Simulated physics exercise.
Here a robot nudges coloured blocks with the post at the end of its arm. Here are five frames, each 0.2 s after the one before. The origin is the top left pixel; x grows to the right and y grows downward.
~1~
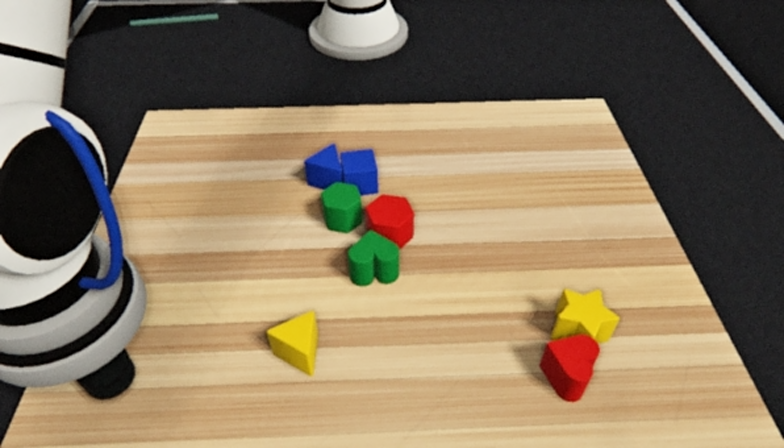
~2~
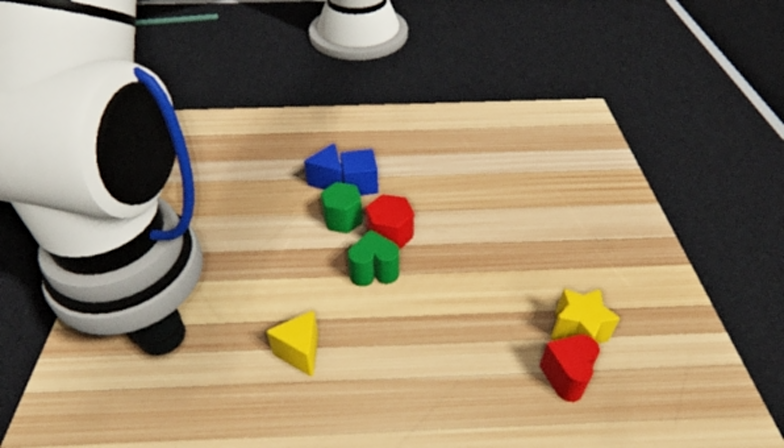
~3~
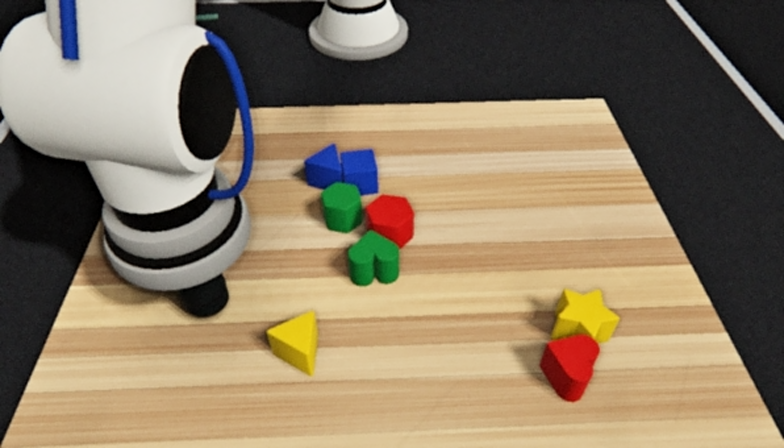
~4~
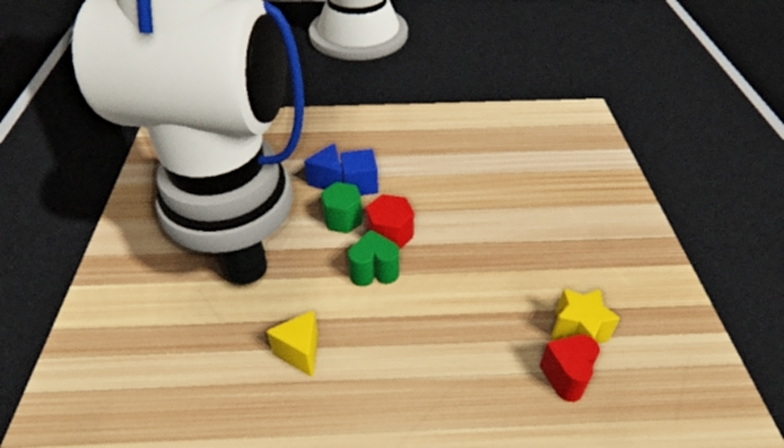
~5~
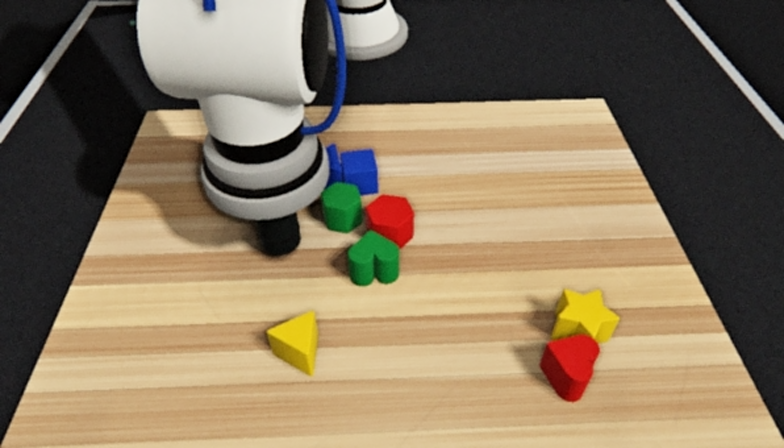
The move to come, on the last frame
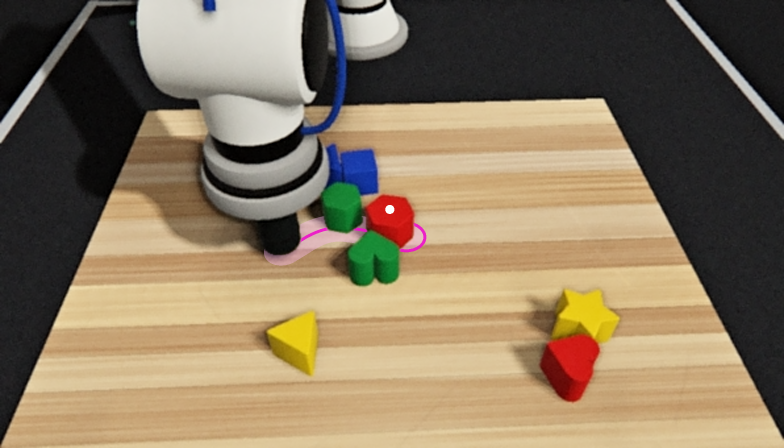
To begin with, a white robot arm with a dark post stands at the left edge of a wooden board scattered with blue, green, red and yellow blocks. The arm then sweeps up and to the right, bringing the post near the green hexagon, while the blocks stay still.
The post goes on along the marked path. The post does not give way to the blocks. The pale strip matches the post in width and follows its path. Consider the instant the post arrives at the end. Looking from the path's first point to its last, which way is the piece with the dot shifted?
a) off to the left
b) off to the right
I'll go with b - off to the right.
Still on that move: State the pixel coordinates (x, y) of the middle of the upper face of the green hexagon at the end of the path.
It should be at about (379, 181).
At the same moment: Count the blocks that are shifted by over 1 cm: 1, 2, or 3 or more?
I'm going with two.
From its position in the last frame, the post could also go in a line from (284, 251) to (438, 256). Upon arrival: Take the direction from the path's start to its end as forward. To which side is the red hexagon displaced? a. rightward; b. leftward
Answer: B.
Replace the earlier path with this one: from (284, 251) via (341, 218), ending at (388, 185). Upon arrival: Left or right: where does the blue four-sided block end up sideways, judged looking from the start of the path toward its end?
With start-to-end as forward, it shifts left.
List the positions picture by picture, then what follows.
Tip of the post at (112, 379), middles of tops, green hexagon at (341, 195), green heart-shaped block at (373, 248), red hexagon at (390, 209), in the first frame.
Post at (163, 337), nothing pushed, in the second frame.
Post at (208, 301), nothing pushed, in the third frame.
Post at (247, 270), nothing pushed, in the fourth frame.
Post at (282, 242), green hexagon at (341, 195), green heart-shaped block at (373, 248), red hexagon at (390, 209), in the fifth frame.
The line goes from (284, 251) by way of (321, 231) and (364, 230) to (406, 237); the dot is on the red hexagon.
On the path given first. One third of the way, post at (321, 222); green hexagon at (352, 189).
Two thirds of the way, post at (364, 221); green hexagon at (378, 182), turned 60° anticlockwise; red hexagon at (406, 212).
At the end, post at (406, 228); green hexagon at (379, 181), turned 60° anticlockwise; green heart-shaped block unmoved; red hexagon at (451, 218).
